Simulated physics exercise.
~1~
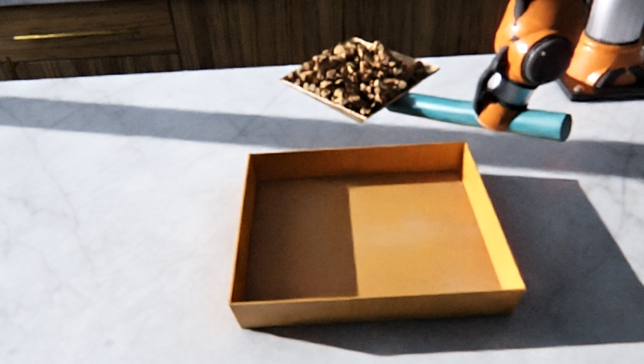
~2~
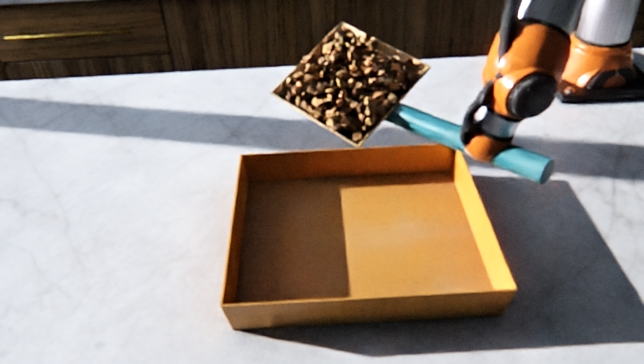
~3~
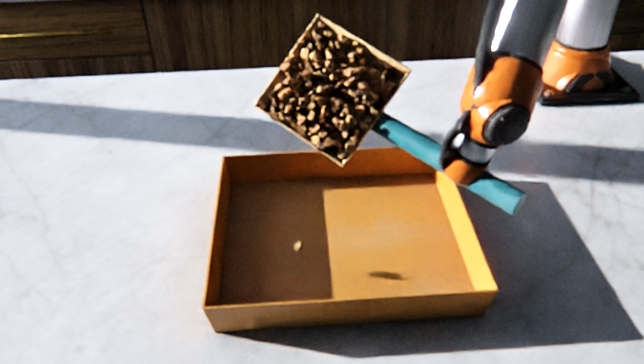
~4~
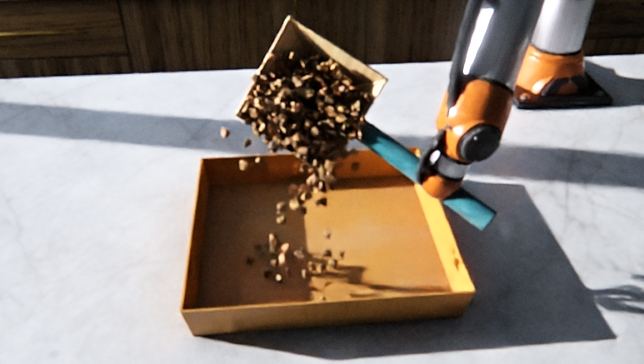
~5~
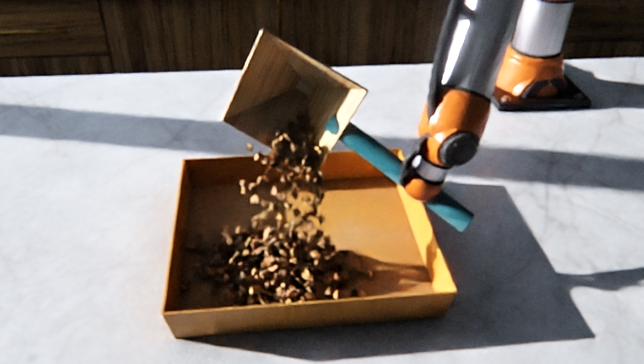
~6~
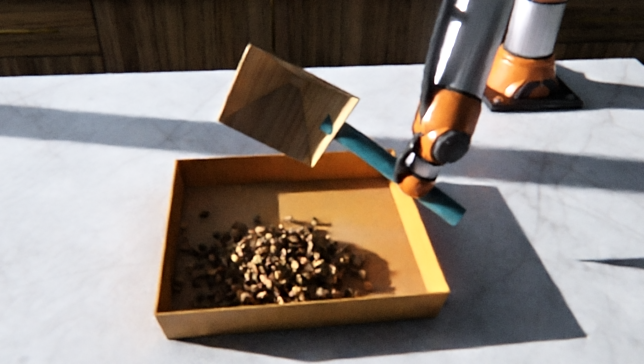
Orange and black robot arm tilting a teal-handled scoop, pouring brown pieces into a shallow orange tray until the scoop is empty.
